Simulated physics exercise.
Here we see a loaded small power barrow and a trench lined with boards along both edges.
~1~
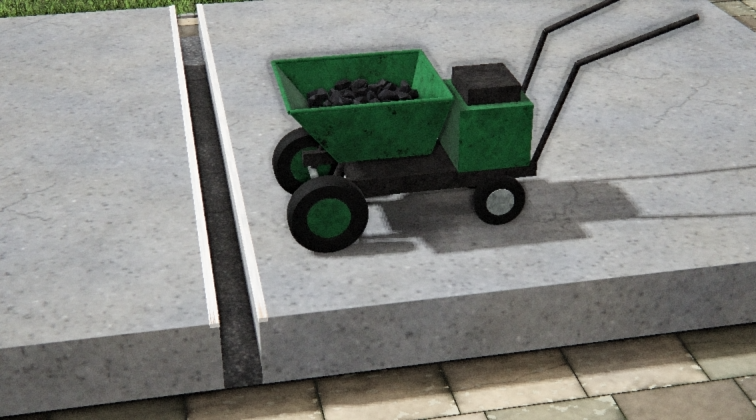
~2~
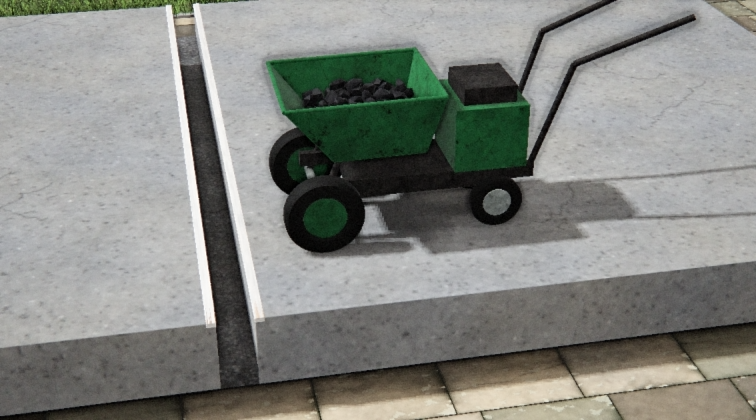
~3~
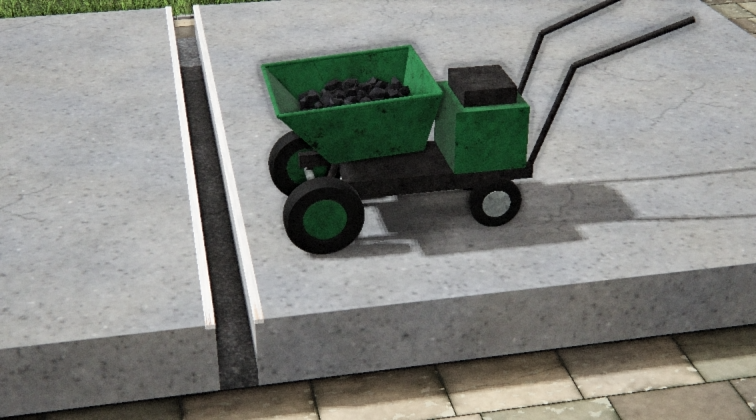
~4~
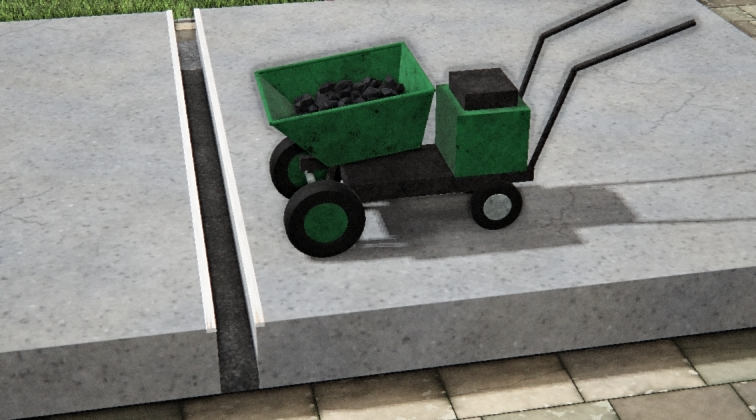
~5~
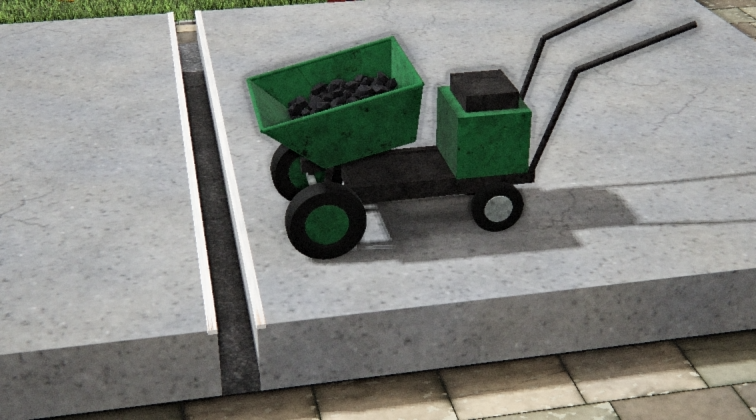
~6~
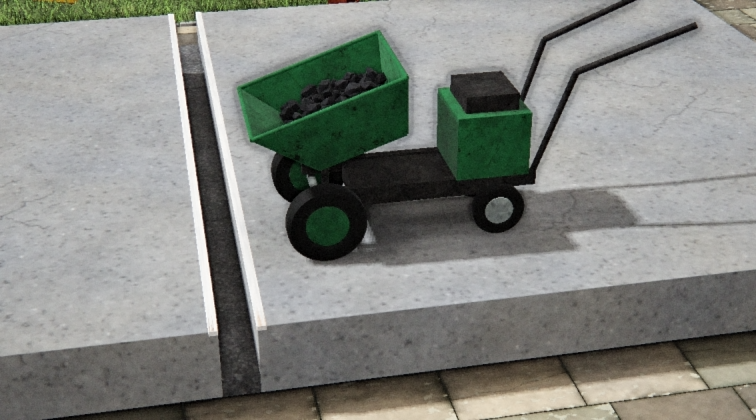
Green skip of dark lumps on a small power barrow sitting level, then tilting gradually forward to the left beside a board-edged trench.
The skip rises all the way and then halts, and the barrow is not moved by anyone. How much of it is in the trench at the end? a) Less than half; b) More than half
Less than half (a).
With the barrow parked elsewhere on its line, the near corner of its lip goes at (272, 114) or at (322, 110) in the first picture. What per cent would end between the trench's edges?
0 %, then 60 %.
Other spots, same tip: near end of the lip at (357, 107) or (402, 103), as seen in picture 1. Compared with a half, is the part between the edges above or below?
The first try ends with the greater portion between the edges, the second with the lesser portion.
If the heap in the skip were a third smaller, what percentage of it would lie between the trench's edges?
I'd reckon close to 10 in every hundred.
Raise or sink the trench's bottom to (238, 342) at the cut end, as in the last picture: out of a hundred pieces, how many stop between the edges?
Estimate: Approx. 10 %.
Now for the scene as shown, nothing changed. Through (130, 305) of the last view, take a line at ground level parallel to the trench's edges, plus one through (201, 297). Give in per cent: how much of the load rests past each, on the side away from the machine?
Around 10 percent for the first and 70 percent for the second.
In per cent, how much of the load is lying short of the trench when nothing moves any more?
I'd say around 0 per cent of the load.
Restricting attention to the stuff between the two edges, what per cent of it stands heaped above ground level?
Roughly 0 in a hundred.
Shortly afterwards, skip tipped steeply; the whole lot in the skip.
Next, skip tipped steeply; all but a few in the skip; a little beyond it; only a few falling.
Some moments later, skip tipped right over; near a quarter in the skip; only a few in or heaped over the trench; the bulk beyond it.
In the end, skip tipped right over; a little in the skip; a little in or heaped over the trench; the bulk beyond it.
